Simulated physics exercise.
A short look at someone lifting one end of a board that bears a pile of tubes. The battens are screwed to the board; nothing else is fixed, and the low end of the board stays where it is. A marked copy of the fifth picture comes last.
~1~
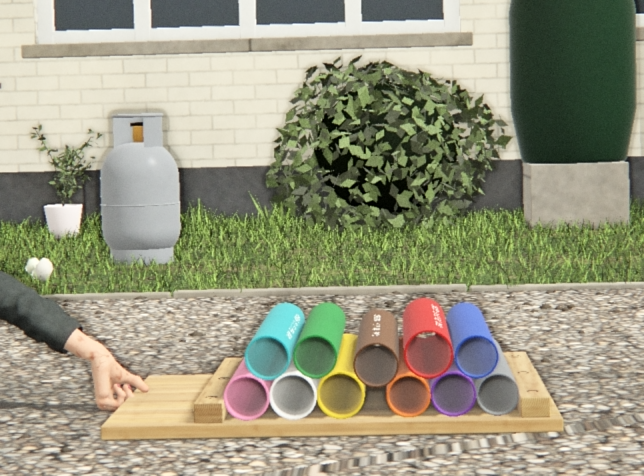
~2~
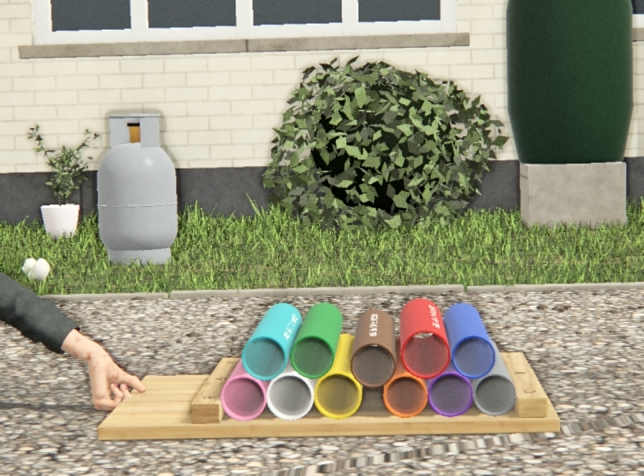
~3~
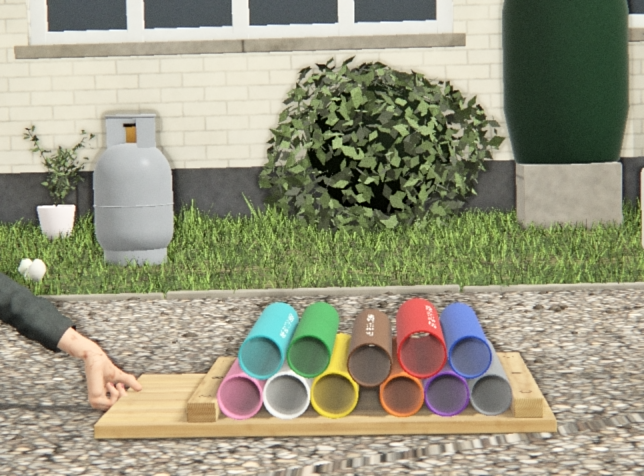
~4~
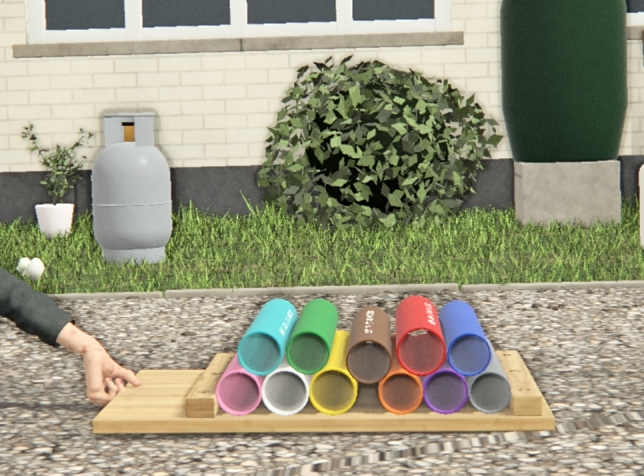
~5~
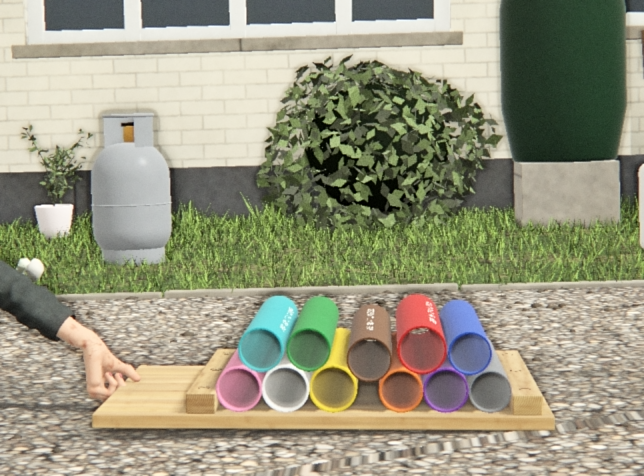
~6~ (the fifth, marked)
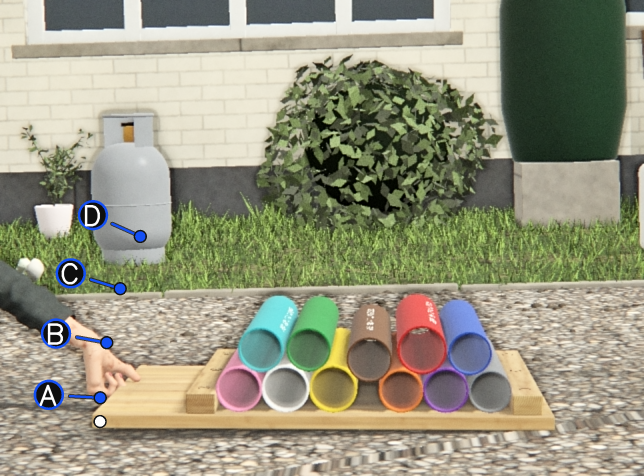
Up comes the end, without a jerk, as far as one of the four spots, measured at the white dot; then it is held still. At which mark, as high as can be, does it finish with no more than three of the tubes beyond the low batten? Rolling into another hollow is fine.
At most to D.
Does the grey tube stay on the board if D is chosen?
Yes, with D.
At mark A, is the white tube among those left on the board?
Yes, with A.
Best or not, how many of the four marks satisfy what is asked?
Four of them.
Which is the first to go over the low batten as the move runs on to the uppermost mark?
The blue one.
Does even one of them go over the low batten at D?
Yes, at D.
On the copy, A at (100, 398); B at (107, 343); C at (120, 289); D at (140, 236); the white dot at (100, 422).
On D. First, board at 16°.
Then, board at 26°.
Finally, board at 26°, three over the low batten (blue, brown, red).
By contrast, A none over the low batten; B none over the low batten; C two over the low batten (blue, red).
